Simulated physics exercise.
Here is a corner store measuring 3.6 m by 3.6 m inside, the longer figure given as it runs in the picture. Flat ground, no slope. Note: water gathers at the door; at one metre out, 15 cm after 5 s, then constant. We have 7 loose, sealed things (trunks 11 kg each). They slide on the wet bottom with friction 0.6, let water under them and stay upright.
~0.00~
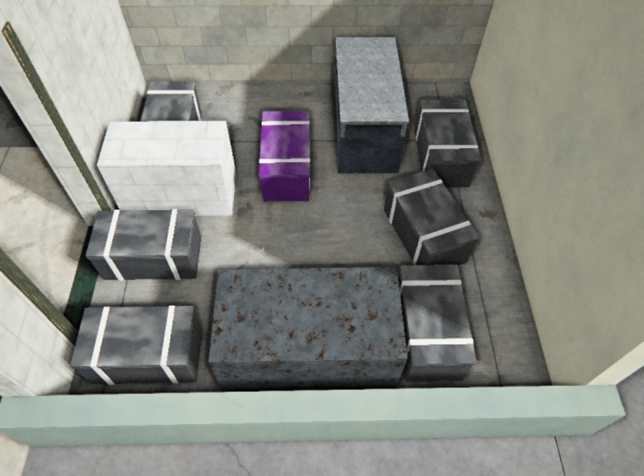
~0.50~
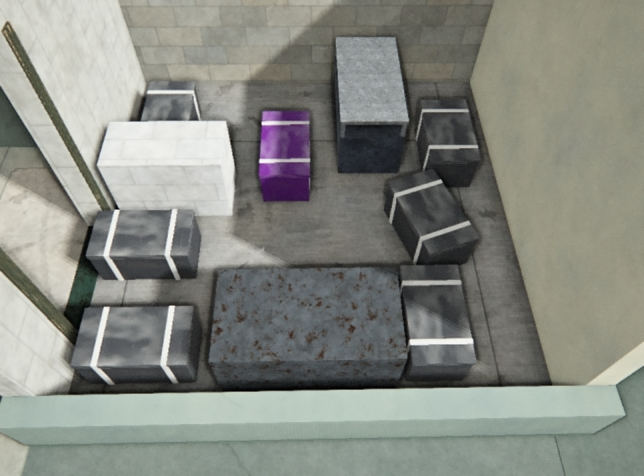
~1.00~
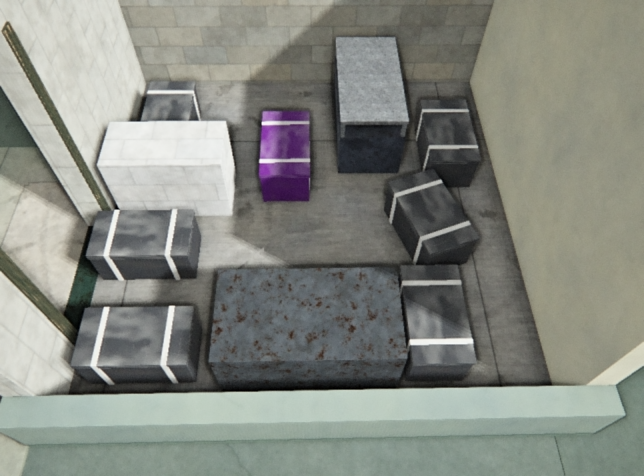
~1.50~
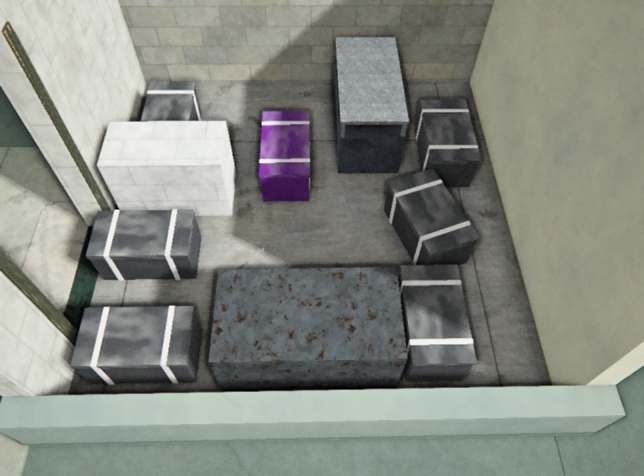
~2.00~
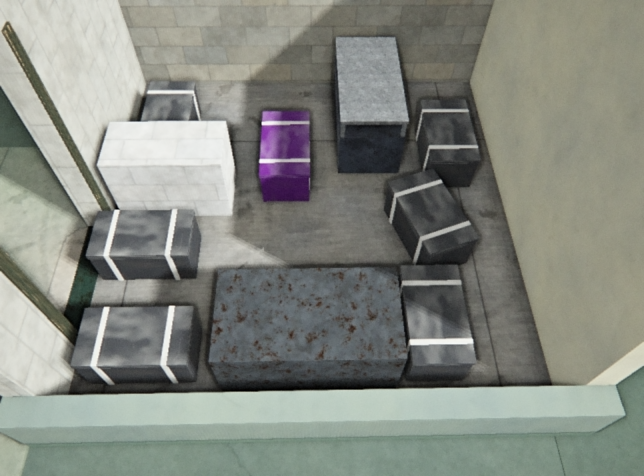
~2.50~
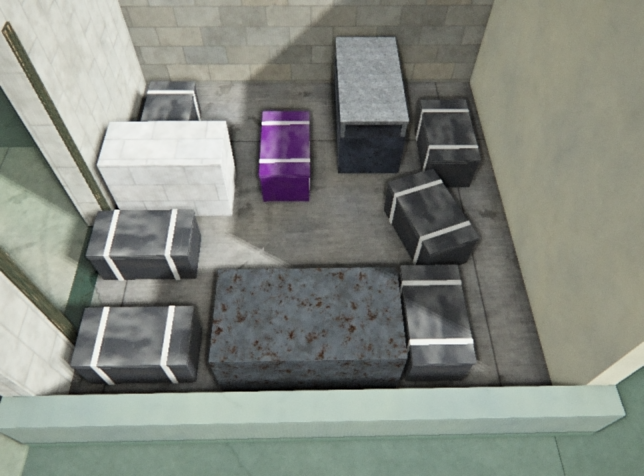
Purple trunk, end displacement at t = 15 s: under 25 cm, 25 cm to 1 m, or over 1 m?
25 cm to 1 m.
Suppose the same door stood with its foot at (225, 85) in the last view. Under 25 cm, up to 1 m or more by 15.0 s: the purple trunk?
Result for the purple trunk - displaced a long way.
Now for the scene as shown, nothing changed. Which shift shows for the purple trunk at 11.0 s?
About 5 cm by then.
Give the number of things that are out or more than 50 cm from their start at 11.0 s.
Count: 3.
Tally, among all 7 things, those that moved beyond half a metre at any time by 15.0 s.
That comes to 4.
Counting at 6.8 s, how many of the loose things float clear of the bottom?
Count: 2.
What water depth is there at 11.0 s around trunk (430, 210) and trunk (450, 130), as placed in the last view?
Depths: Near 9 cm, then near 8 cm.
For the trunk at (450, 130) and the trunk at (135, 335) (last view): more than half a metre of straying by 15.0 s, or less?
The first is greater and the second smaller.
After 3.5 s the purple trunk is near (285, 141), 0.0 m from its start, aground; 0 afloat.
After 6.8 s the purple trunk is near (285, 141), 0.0 m from its start, aground; 2 afloat.
After 11.0 s the purple trunk is near (285, 137), 0.1 m from its start, aground; 5 afloat.
After 15.0 s the purple trunk is near (252, 111), 0.5 m from its start, afloat; 7 afloat.
